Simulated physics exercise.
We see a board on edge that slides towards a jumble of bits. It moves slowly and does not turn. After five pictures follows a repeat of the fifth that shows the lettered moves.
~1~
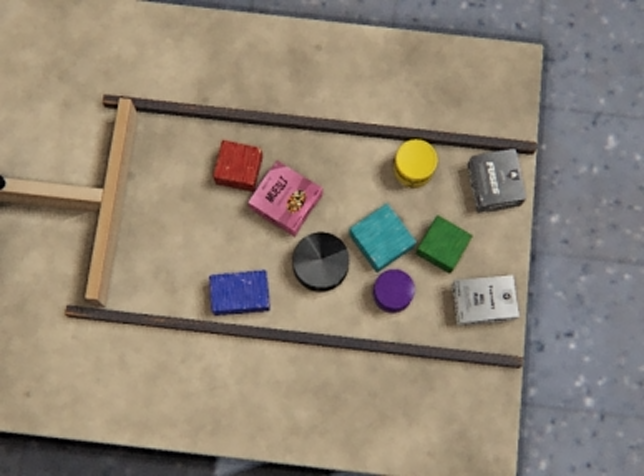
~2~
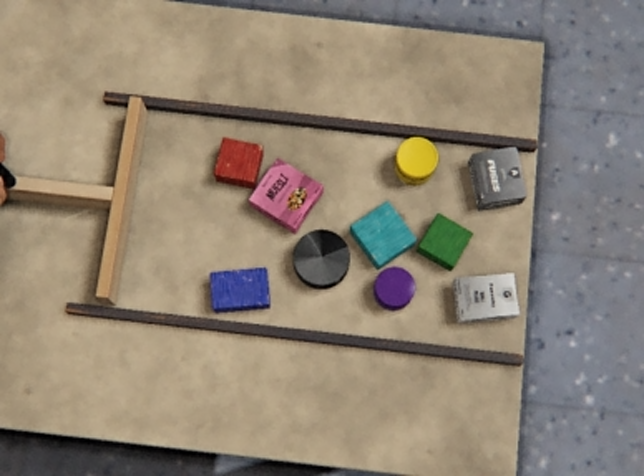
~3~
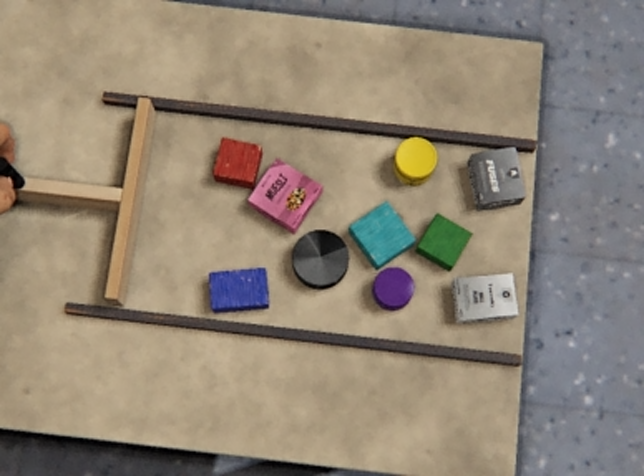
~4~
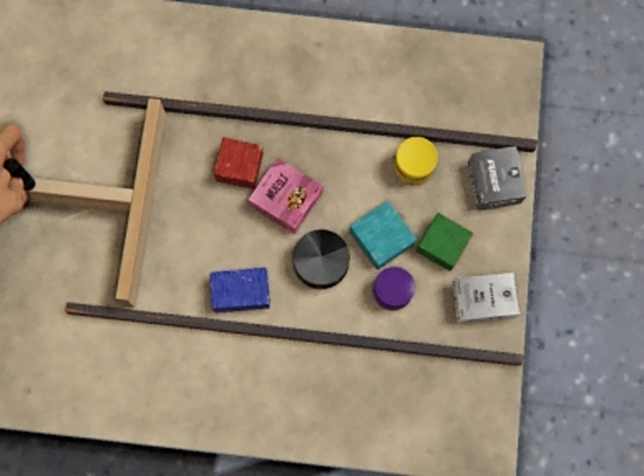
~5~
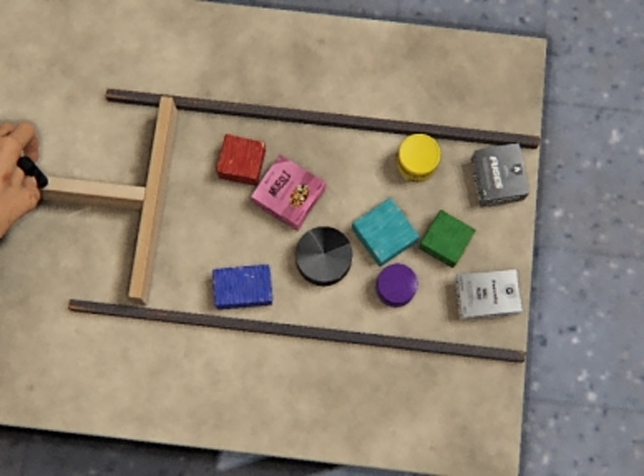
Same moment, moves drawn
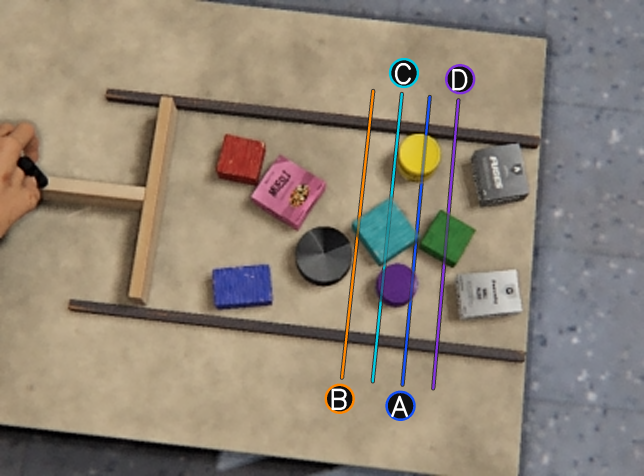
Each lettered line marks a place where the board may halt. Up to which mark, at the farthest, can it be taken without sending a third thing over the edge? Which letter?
A.
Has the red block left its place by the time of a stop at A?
By then, yes.
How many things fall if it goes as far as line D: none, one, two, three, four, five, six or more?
By then, three.
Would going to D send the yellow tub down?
By then, no.
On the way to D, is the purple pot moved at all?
Yes.
On the marked copy, A at (417, 236); B at (358, 229); C at (388, 233); D at (446, 239).
Taking A. A third of the way, board (246, 205); blue block (271, 292); red block (282, 155).
Two thirds of the way, board (342, 216); green block (479, 244); turquoise block (427, 241).
When it is over, board (415, 224); green block over the edge; white box over the edge; two fallen.
As for the rest, B is within the limit but short; C is within the limit but short; D drops three.
